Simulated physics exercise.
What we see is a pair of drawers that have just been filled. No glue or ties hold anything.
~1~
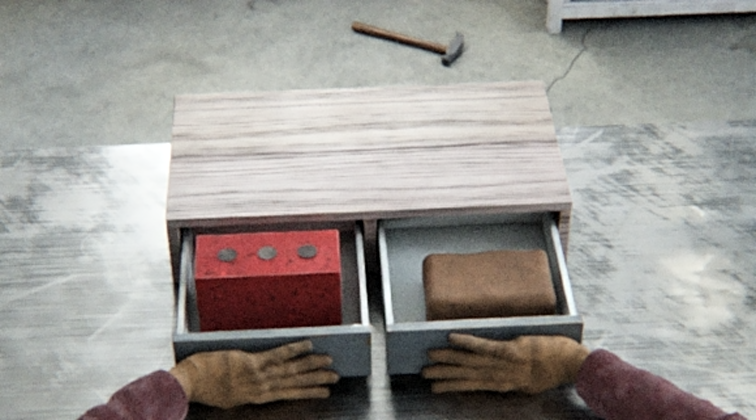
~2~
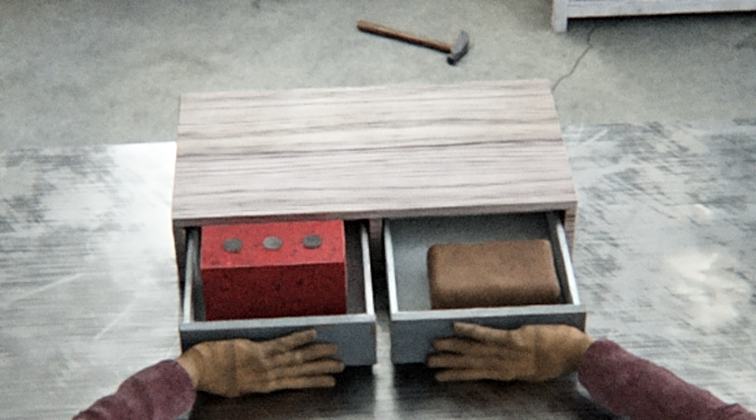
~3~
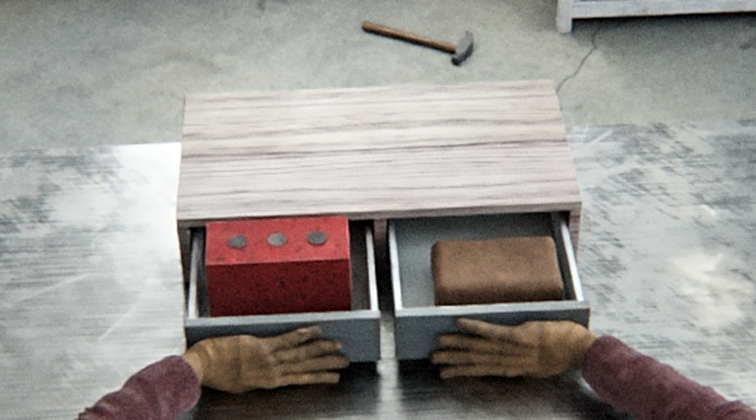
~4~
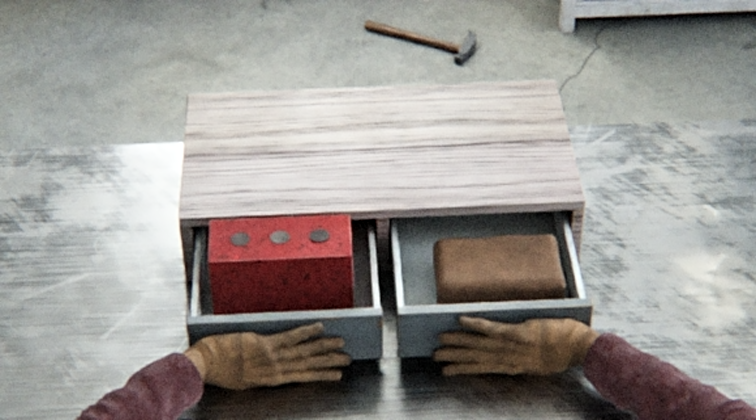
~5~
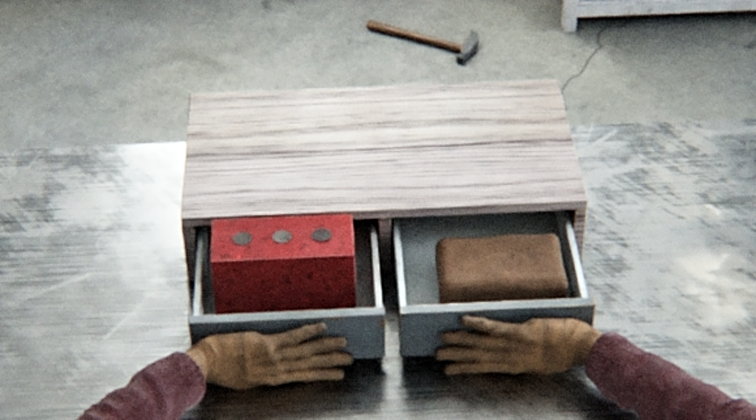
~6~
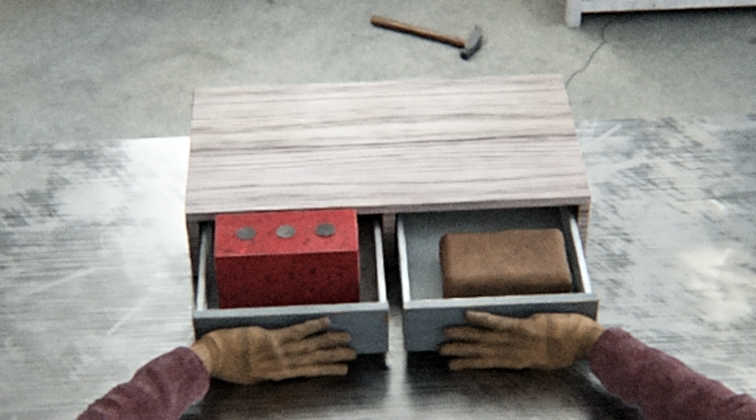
The clip opens on a wooden chest with two wide-open drawers, a red brick in the left and a brown, rounded block in the right, with a gloved hand against each front. The hands push both drawers inward together slightly, and both are still wide open at the end.
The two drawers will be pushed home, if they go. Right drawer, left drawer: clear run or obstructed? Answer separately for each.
Right drawer - clear run; left drawer - obstructed.
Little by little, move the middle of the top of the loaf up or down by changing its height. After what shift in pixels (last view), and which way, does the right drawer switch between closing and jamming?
Move it 8 pixels upward and it flips.
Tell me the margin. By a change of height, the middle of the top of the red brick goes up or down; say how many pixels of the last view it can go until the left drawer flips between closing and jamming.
A downward shift of 16 pixels does it.
Then, 0.32 s past the last view, right drawer starting in; left drawer starting in.
Then, 0.58 s past the last view, right drawer about half in; left drawer stopped, still ajar.
Then, 0.78 s past the last view, right drawer nearly in; left drawer stopped, still ajar.
Finally, the right drawer closes; the left drawer jams.
